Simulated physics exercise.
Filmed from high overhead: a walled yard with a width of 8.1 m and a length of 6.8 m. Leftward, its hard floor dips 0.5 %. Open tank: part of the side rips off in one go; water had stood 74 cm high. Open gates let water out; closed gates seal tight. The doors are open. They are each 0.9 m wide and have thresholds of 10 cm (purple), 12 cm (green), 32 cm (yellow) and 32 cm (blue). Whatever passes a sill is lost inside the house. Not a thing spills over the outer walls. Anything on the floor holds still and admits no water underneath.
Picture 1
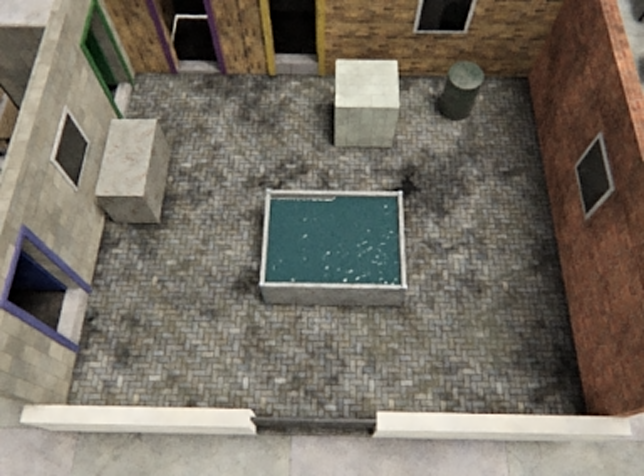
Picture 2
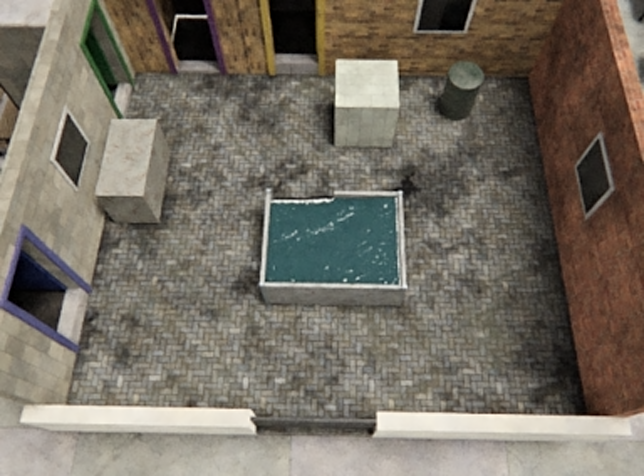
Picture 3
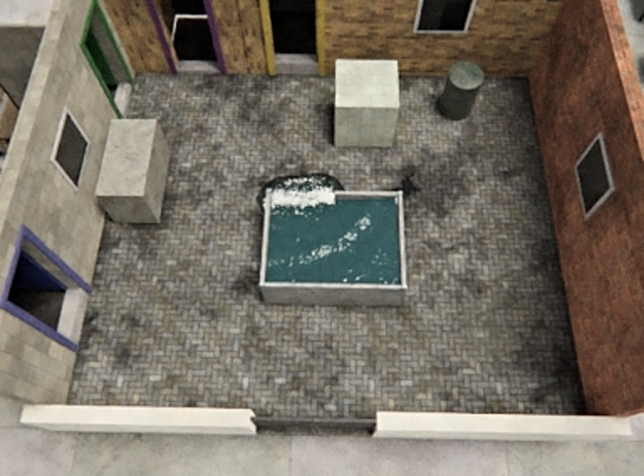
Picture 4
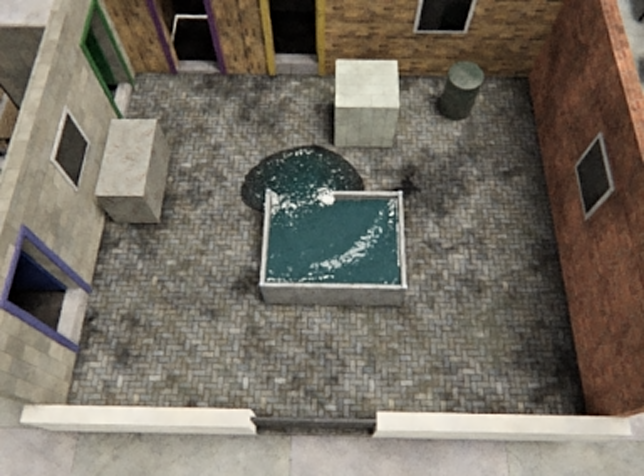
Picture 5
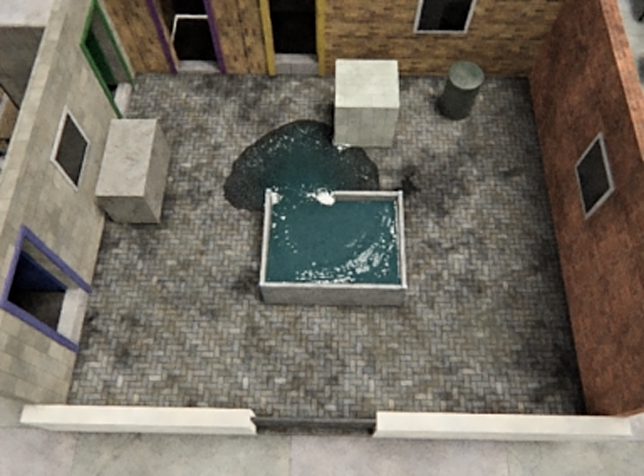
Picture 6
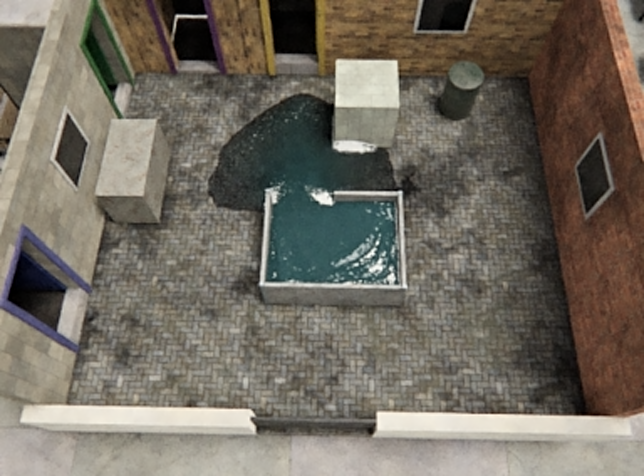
Teal water bursts through the far side of a pale-rimmed open tank in the middle of a walled yard paved in grey brick, seen from high overhead by a still camera. Pale blocks stand at left and near the back beside a dark barrel, with a red brick wall at right. White foam churns, ripples cross the tank, and a dark sheet fans backward, reaching the rear block.
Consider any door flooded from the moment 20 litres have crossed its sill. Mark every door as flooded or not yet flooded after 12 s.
After that time, purple door: Flooded; green door: Flooded; yellow door: Not yet flooded; blue door: Not yet flooded.
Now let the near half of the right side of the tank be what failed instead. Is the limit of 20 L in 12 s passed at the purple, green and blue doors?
Compared with the limit, purple is lower, green is lower and blue is lower.
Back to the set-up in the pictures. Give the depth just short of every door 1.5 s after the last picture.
Depths in cm: Purple 19, green 11, yellow 32, blue 0.
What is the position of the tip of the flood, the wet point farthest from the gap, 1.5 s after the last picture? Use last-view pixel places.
Somewhere around (135, 77).
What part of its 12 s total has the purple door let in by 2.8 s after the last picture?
By then it's near 55% of the total.
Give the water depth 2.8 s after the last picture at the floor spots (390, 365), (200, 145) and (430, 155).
First spot near 0 cm, second near 2 cm, third near 3 cm.
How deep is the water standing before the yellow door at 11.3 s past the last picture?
7.5 cm.
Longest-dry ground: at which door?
The answer is the blue door.
Then, 0.7 s after the last picture water covers 20 % of the floor and is deepest (40 cm) near (294, 211); purple door not reached, green door not reached, yellow door 33 cm at the sill, 0 L in, blue door not reached.
Then, 1.5 s after the last picture water covers 35 % of the floor and is deepest (42 cm) near (135, 77); purple door 19 cm at the sill, 14 L in, green door 11 cm at the sill, 0 L in, yellow door 32 cm at the sill, 4 L in, blue door not reached.
Then, 2.8 s after the last picture water covers 45 % of the floor and is deepest (28 cm) near (135, 77); purple door 13 cm at the sill, 40 L in, green door 24 cm at the sill, 52 L in, yellow door 21 cm at the sill, 10 L in, blue door not reached.
Then, 6.3 s after the last picture water covers 70 % of the floor and is deepest (16 cm) near (135, 77); purple door 12 cm at the sill, 66 L in, green door 15 cm at the sill, 149 L in, yellow door 12 cm at the sill, 10 L in, blue door 2 cm at the sill, 0 L in.
Then, 11.3 s after the last picture water covers 95 % of the floor and is deepest (10 cm) near (135, 77); purple door 8 cm at the sill, 70 L in, green door 10 cm at the sill, 156 L in, yellow door 8 cm at the sill, 10 L in, blue door 6 cm at the sill, 0 L in.
